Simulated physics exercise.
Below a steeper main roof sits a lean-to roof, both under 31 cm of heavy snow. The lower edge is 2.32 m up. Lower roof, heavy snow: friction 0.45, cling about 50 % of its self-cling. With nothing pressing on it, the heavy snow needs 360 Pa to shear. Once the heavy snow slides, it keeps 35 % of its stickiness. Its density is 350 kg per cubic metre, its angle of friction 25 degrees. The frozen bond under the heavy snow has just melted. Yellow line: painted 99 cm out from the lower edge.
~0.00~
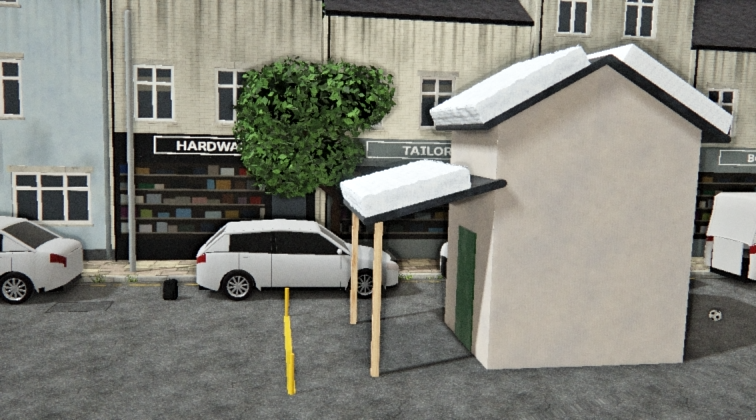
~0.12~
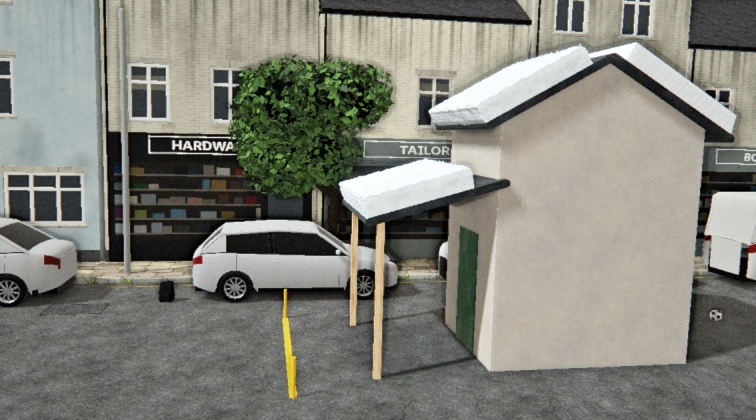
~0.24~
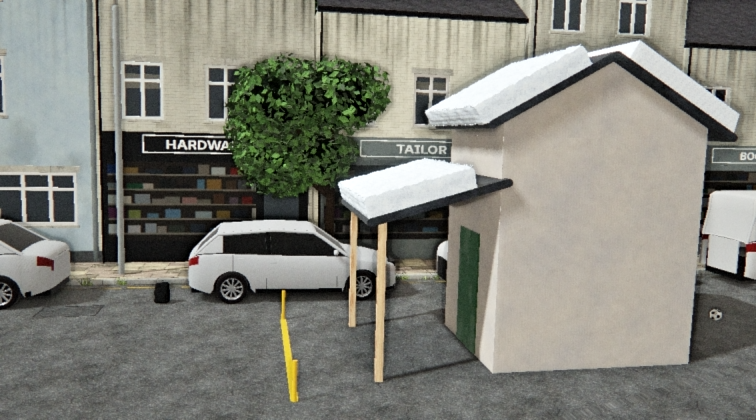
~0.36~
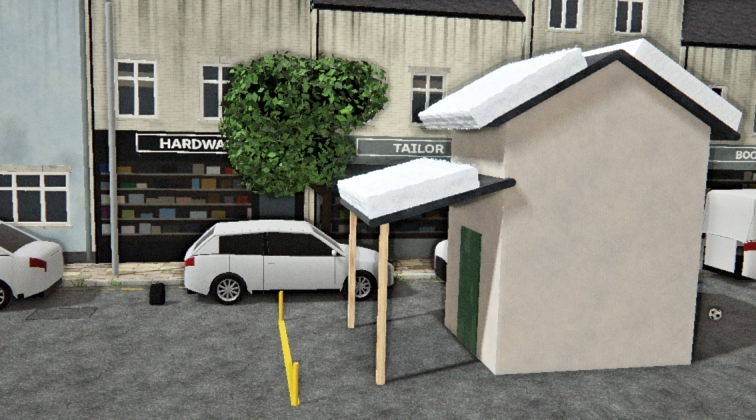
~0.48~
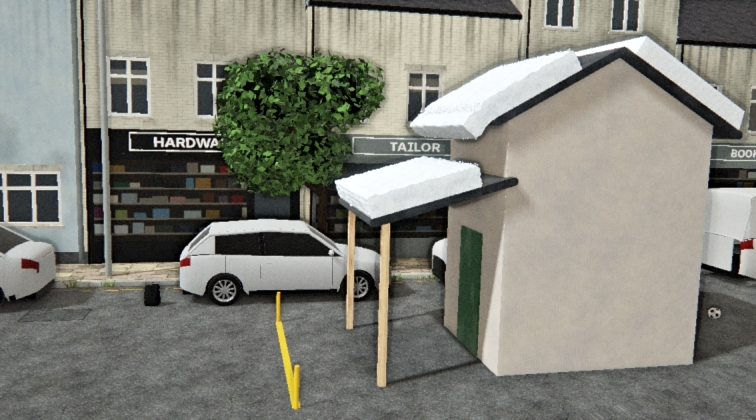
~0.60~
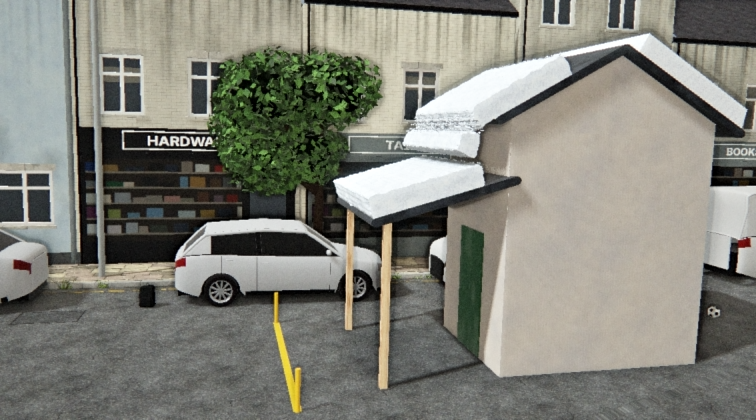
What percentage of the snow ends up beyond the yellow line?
About 39 %.
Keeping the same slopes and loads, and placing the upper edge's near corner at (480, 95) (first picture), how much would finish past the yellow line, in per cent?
50 %, roughly.
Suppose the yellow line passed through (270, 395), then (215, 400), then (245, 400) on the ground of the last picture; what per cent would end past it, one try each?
The three tries give 30 %, 18 % and 25 % in turn.
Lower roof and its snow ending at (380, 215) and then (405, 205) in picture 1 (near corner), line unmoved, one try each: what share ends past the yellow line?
Respectively 40 % and 40 %.
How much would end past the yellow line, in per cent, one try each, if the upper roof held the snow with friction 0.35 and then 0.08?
25 %, then 45 %.
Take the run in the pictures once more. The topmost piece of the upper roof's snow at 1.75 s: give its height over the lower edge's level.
0.8 m or thereabouts.
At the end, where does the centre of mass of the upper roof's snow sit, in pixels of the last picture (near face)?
That point lands roughly at (288, 328).
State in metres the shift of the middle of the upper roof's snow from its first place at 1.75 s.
3.2 m.
After 1.13 s, none is below the lower edge and 0 % is past the line.
After 1.75 s, 32 % is below the lower edge and 6 % is past the line.
After 2.38 s, 58 % is below the lower edge and 38 % is past the line.
After 3.00 s, 58 % is below the lower edge and 39 % is past the line.
After 3.30 s, at the end, 58 % is below the lower edge and 39 % is past the line.
